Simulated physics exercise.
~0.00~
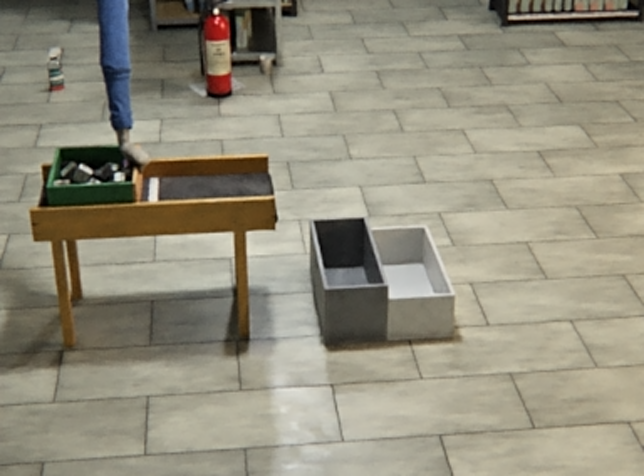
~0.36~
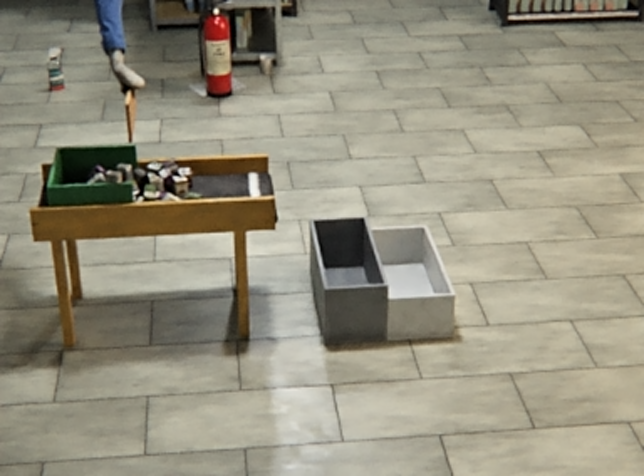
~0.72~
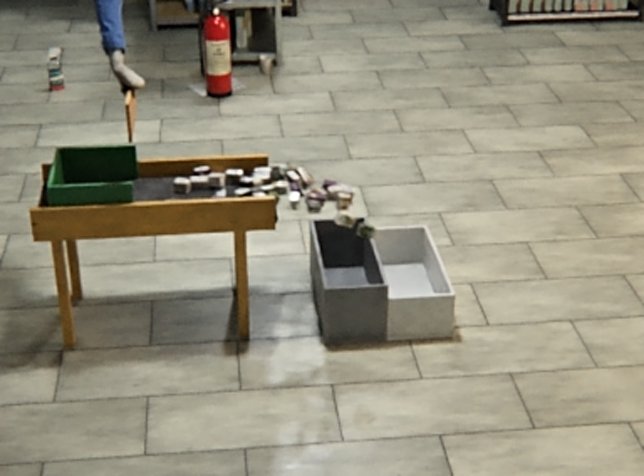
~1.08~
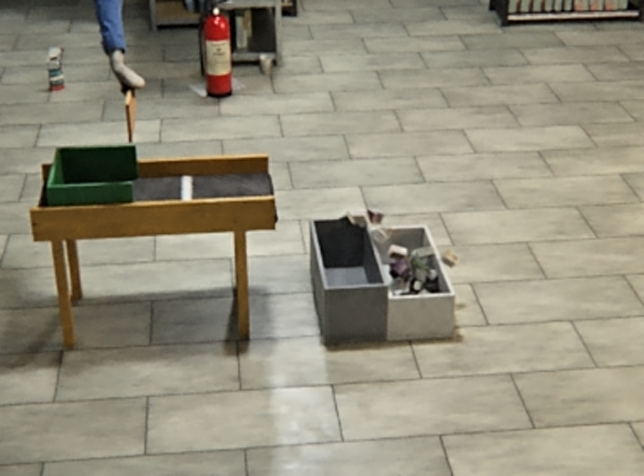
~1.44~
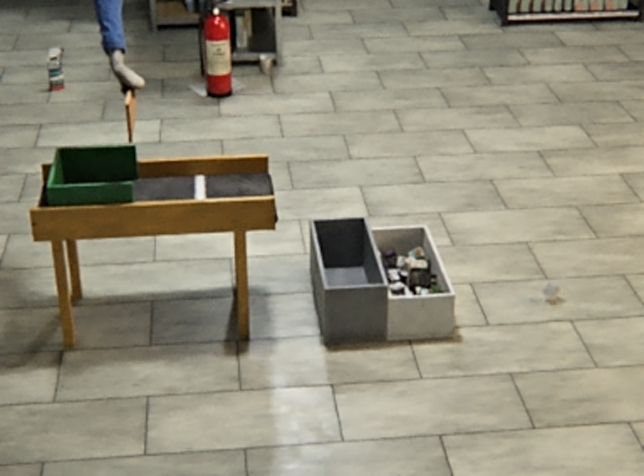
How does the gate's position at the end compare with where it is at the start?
At the start the gate is down at the right side of the green pen, closing it off. By the end it is held upright in the air above the belt by the person's hand.
